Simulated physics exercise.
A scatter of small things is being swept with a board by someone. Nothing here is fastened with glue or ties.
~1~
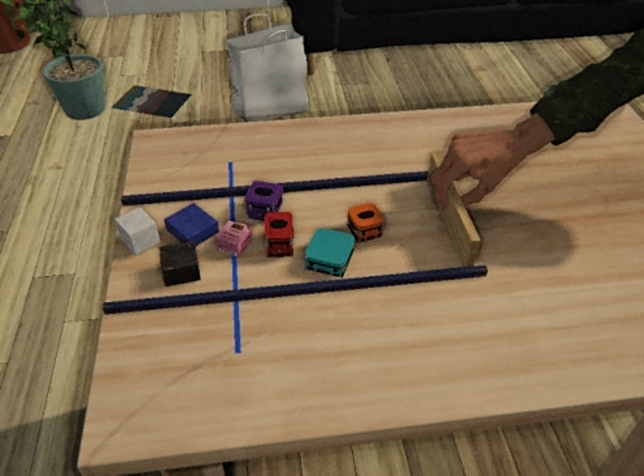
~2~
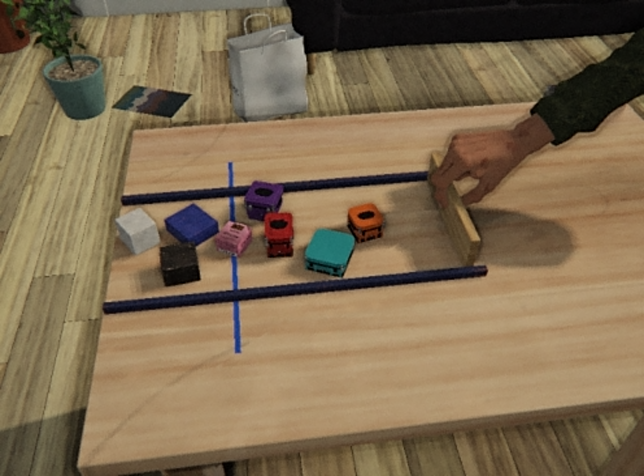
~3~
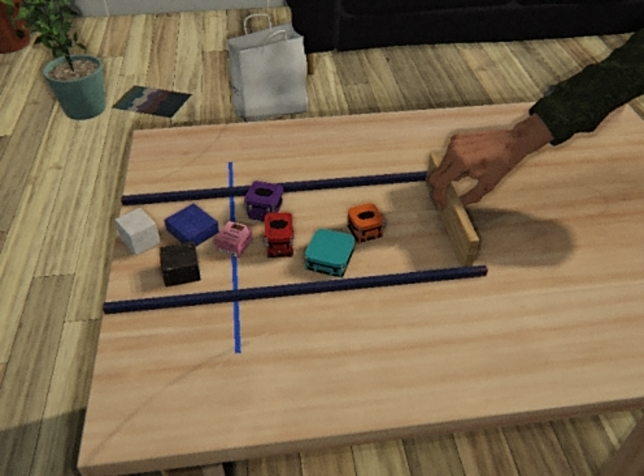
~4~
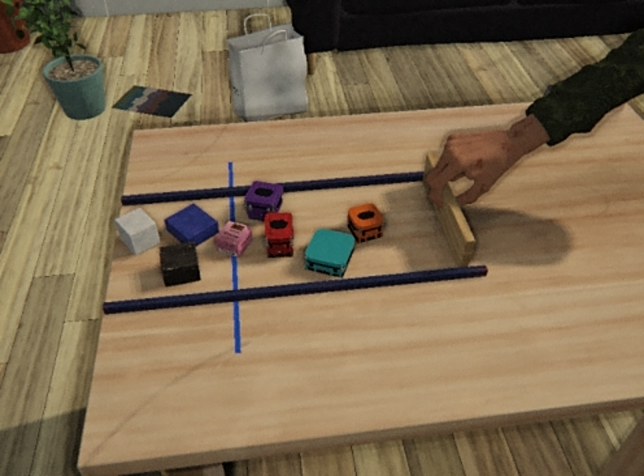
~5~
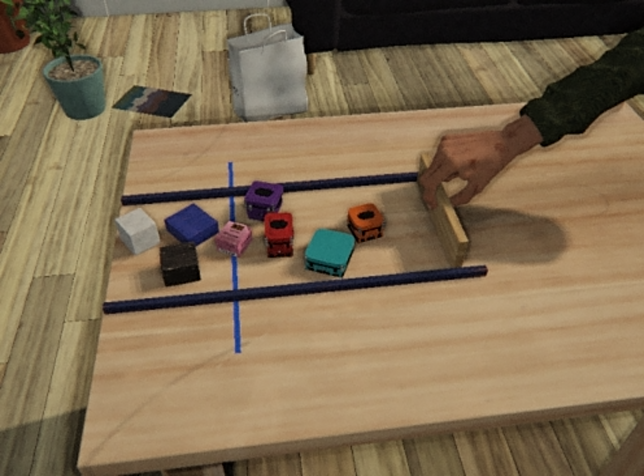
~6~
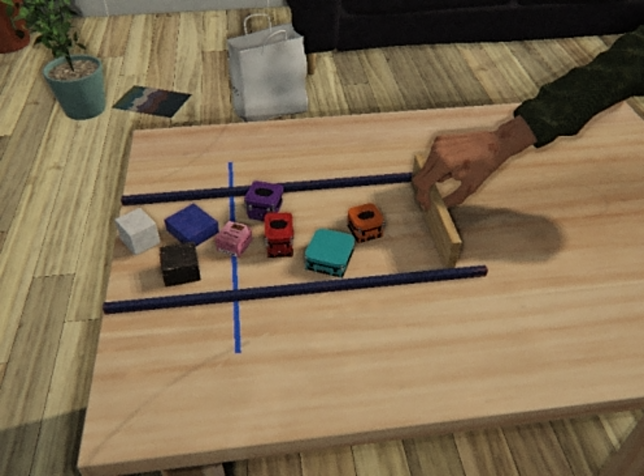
On a wooden table between two dark rails, a hand held a board upright to the right of some scattered little blocks and cases, then slid it slightly left without touching them.
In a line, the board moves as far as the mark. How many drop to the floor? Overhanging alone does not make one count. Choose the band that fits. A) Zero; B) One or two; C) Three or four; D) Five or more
Answer: A.
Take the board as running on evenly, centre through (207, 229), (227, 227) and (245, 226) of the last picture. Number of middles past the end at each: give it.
Respectively 1, 0 and 0.
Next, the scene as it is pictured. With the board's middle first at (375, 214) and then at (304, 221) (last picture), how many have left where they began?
At first I count 1, and then 4.
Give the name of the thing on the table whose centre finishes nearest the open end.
It's the white block.
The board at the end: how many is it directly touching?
The answer is 3.
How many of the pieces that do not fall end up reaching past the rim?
The count is 1.
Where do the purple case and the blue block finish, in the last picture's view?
In the last picture the first middle sits at (216, 208) and the other at (169, 214).
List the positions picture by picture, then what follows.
In the first picture, white block (138, 231); black block (180, 264); blue block (192, 226); board (451, 208); tape (234, 242).
In the second picture, black block (180, 264); red case (279, 234).
In the third picture, blue block (192, 226); board (450, 208).
In the fourth picture, white block (138, 232); orange case (365, 223).
In the fifth picture, black block (180, 264); turquoise case (330, 253).
In the sixth picture, white block (138, 232); black block (180, 264); blue block (192, 226); board (434, 209); tape (234, 242).
A little later, none off yet; white block at rest near (138, 232); black block at rest near (180, 264); blue block at rest near (192, 226).
When it is over, the number that fall off is zero.
